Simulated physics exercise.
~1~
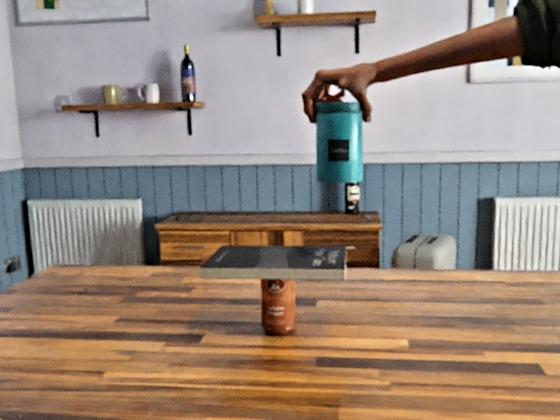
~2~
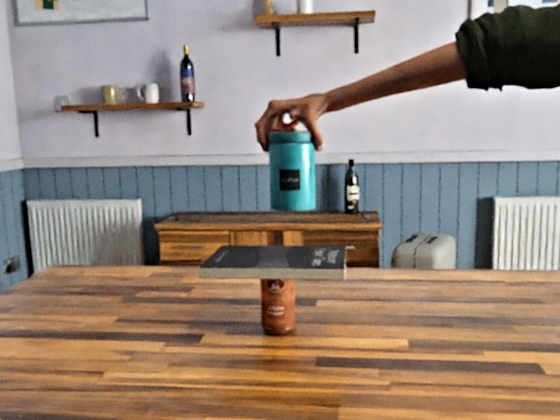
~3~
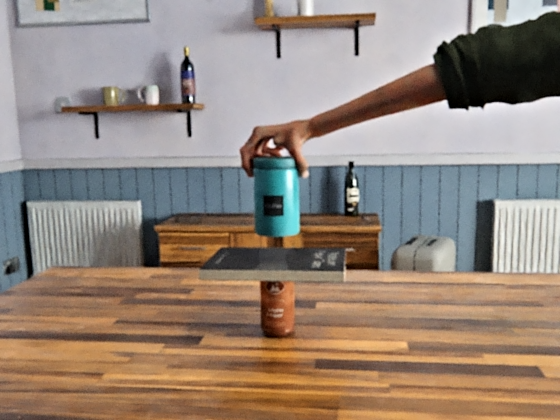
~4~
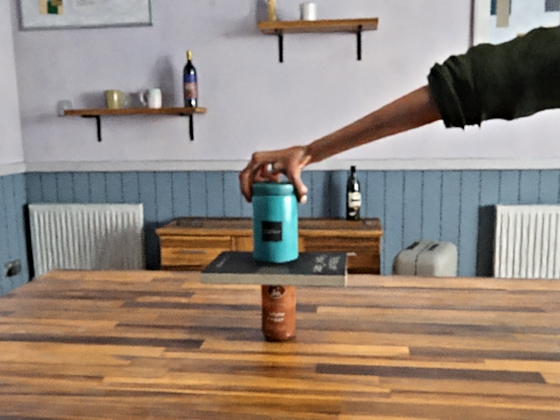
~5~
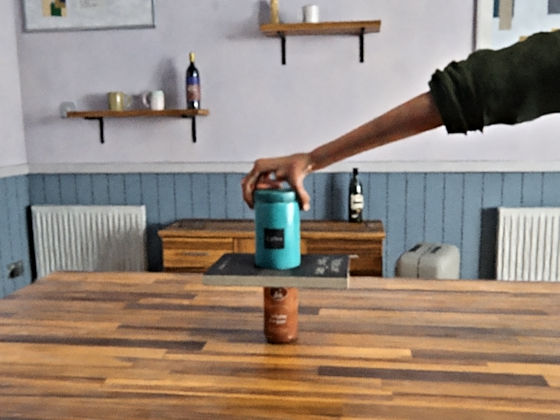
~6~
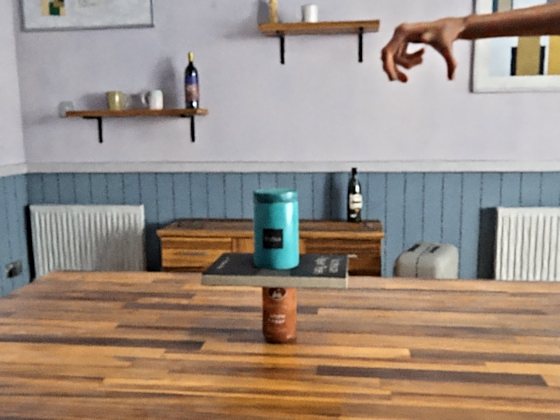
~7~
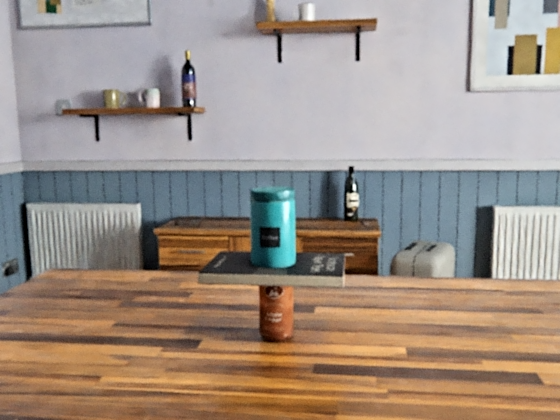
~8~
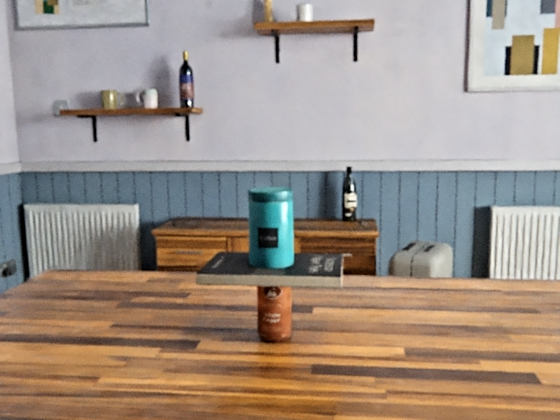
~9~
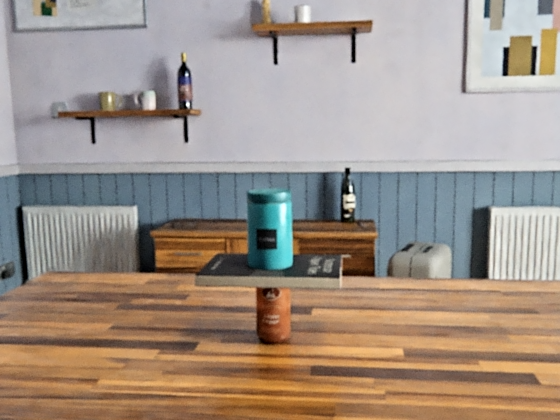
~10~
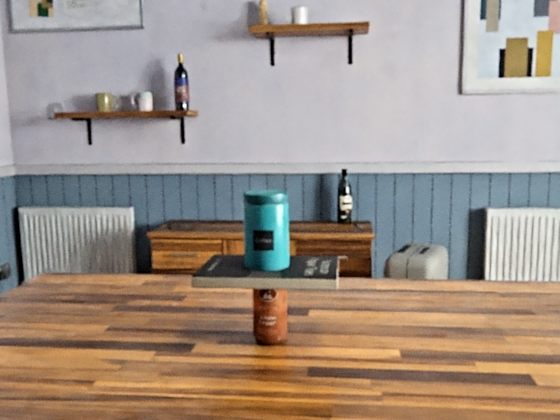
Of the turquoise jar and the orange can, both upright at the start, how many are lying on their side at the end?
None of them are; the turquoise jar and the orange can both still stand upright at the end.
